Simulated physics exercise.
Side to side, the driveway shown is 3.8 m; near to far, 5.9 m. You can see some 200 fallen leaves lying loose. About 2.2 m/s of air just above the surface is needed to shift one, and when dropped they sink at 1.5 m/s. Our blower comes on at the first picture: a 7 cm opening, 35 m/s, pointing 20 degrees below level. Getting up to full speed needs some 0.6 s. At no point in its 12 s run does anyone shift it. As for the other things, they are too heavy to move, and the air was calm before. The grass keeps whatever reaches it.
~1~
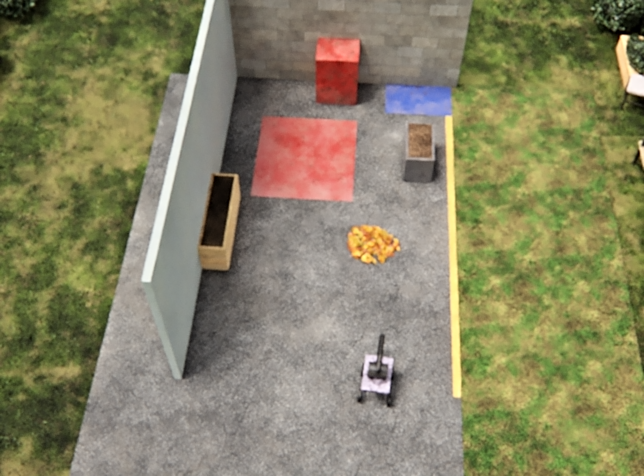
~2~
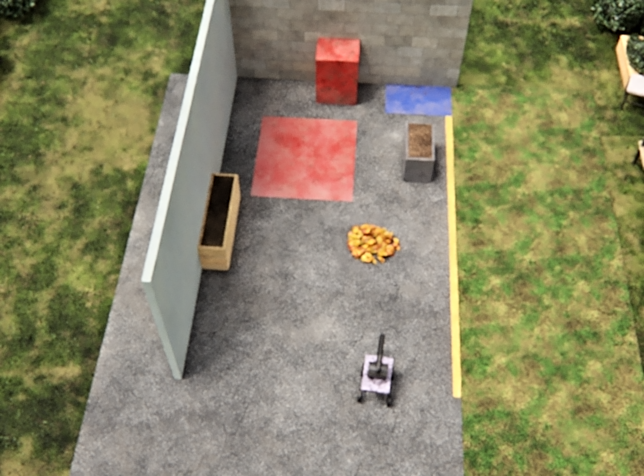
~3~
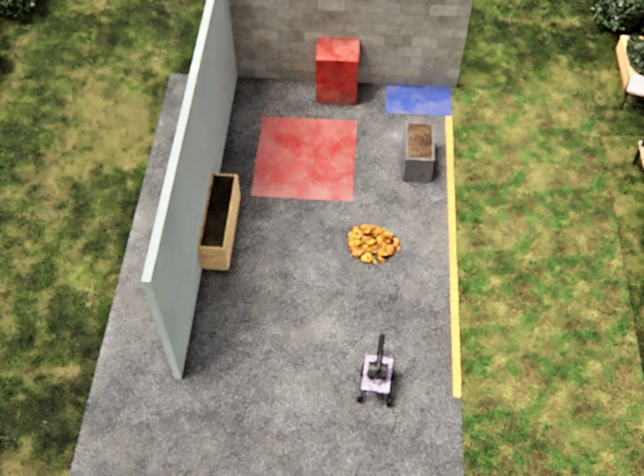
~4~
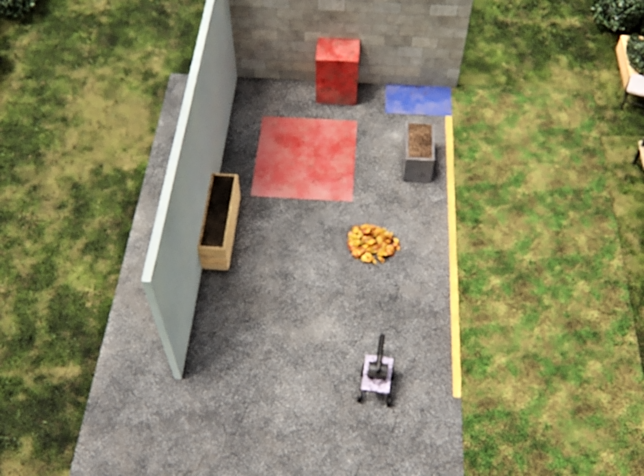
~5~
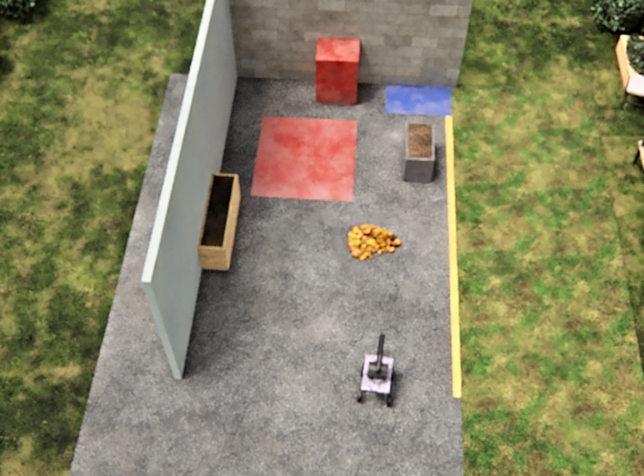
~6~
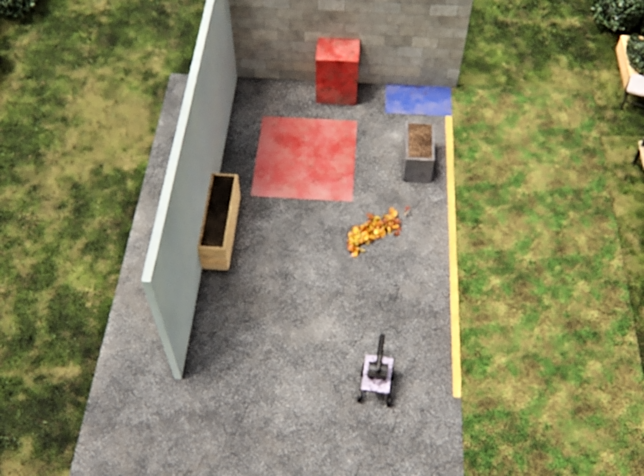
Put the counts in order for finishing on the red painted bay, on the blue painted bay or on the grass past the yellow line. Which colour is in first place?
It is red that takes the most.
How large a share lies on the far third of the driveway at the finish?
Something close to 100 % ends up there.
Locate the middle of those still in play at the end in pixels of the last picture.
Centre: Approx. (357, 123) px, last frame.
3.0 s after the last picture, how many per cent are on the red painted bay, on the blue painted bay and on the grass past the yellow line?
Shares come out near 40 % for red, 5 % for blue and 0 % for yellow.
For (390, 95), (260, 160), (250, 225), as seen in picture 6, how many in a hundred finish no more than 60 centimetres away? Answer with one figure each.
First spot near 20 %, second near 0 %, third near 0 %.
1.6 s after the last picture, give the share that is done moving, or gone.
Close to 0 % of them.
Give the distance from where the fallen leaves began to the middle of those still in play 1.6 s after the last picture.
Roughly 2.0 m.
Then, 1.6 s after the last picture, 100 % are on the move or not yet settled, 44 % are on the red painted bay, 0 % on the blue painted bay and 0 % on the grass past the yellow line; the middle of those still in play is near (357, 147).
Then, 3.0 s after the last picture, 97 % are on the move or not yet settled, 45 % are on the red painted bay, 5 % on the blue painted bay and 0 % on the grass past the yellow line; the middle of those still in play is near (357, 138).
Then, 5.8 s after the last picture, 88 % are on the move or not yet settled, 44 % are on the red painted bay, 7 % on the blue painted bay and 0 % on the grass past the yellow line; the middle of those still in play is near (355, 128).
Then, 11.1 s after the last picture, at the end, 40 % are on the red painted bay, 10 % on the blue painted bay and 1 % on the grass past the yellow line; the middle of those still in play is near (357, 123).
